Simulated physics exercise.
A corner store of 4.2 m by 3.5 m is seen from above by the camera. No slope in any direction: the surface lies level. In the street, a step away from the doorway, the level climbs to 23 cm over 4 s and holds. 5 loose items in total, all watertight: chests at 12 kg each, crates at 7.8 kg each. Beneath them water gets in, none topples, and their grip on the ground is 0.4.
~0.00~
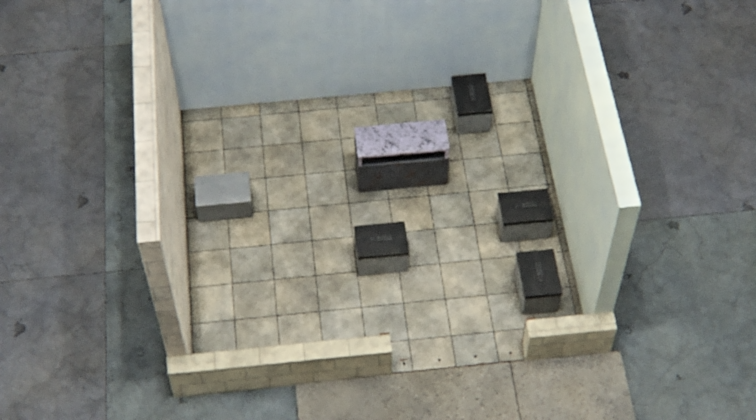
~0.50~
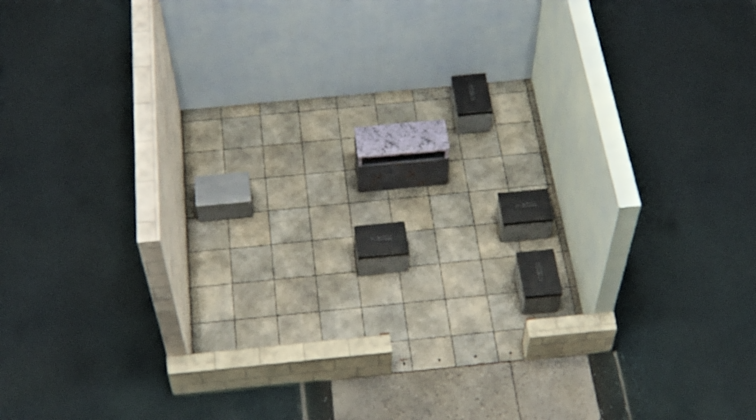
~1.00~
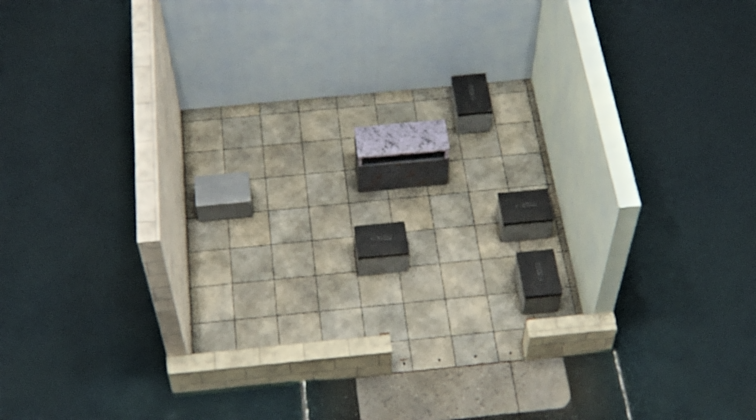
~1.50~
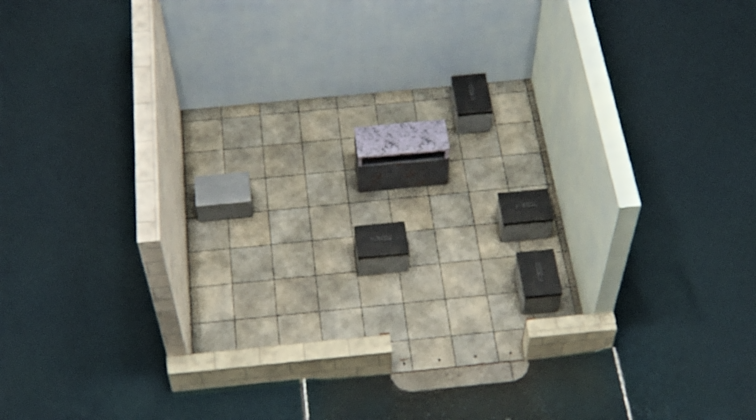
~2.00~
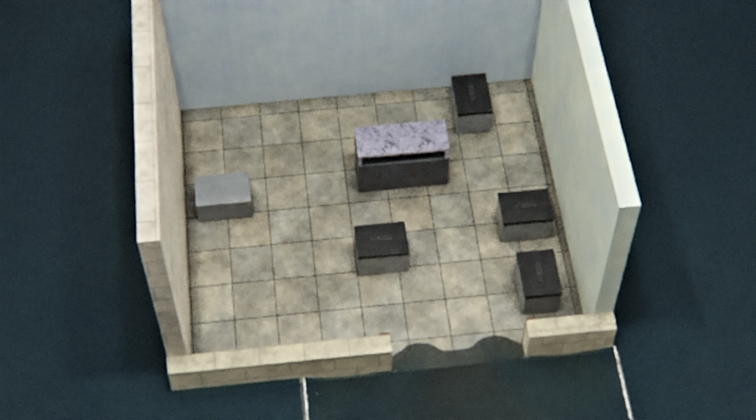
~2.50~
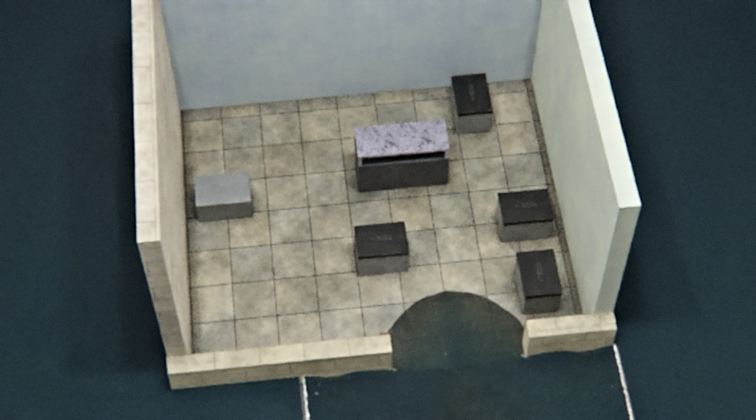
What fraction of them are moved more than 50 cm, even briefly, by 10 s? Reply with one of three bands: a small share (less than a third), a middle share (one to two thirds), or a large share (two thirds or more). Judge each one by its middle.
A large share, two thirds or more.
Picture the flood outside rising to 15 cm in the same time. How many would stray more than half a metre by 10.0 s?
2.
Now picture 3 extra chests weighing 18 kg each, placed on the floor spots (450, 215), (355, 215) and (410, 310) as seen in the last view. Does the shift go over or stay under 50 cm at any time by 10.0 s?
One: Beyond it. Two: Beyond it. Three: Beyond it.
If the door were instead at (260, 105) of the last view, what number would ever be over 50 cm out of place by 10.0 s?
Then 4 of them would.
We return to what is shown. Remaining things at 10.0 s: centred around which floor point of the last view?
The centre is close to (293, 191).
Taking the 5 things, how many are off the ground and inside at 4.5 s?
0 at that moment.
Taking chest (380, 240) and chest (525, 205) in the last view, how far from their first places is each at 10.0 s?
The first is 250 cm from its start, the second 300 cm.
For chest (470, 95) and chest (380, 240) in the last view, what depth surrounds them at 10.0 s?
Around 16 cm and 17 cm.
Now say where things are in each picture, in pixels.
A chest at (539, 272), on the bottom; a chest at (381, 239) rests on the ground; 0.0 m2 under water; 0 of 5 have shifted, in the first picture.
A chest at (539, 272) rests on the ground; a chest at (381, 239) rests on the ground; 0.0 m2 under water; 0 of 5 have shifted, in the second picture.
A chest at (539, 272), on the bottom; a chest at (381, 239), on the bottom; 0.0 m2 under water; 0 of 5 have shifted, in the third picture.
A chest at (539, 272) rests on the ground; a chest at (381, 239), on the bottom; 0.0 m2 under water; 0 of 5 have shifted, in the fourth picture.
A chest at (539, 272), on the bottom; a chest at (381, 239), on the bottom; 0.0 m2 under water; 0 of 5 have shifted, in the fifth picture.
A chest at (539, 272) rests on the ground; a chest at (381, 239), on the bottom; water covers 0.7 m2; 0 of 5 have shifted, in the sixth picture.
After 3.5 s 0 of 5 are over 50 cm from their spots; 0 afloat.
After 4.5 s 1 of 5 are over 50 cm from their spots; 0 afloat.
After 7.0 s 4 of 5 are over 50 cm from their spots; 4 afloat.
After 10.0 s 4 of 5 are over 50 cm from their spots, and 4 have been at some point; 5 afloat.
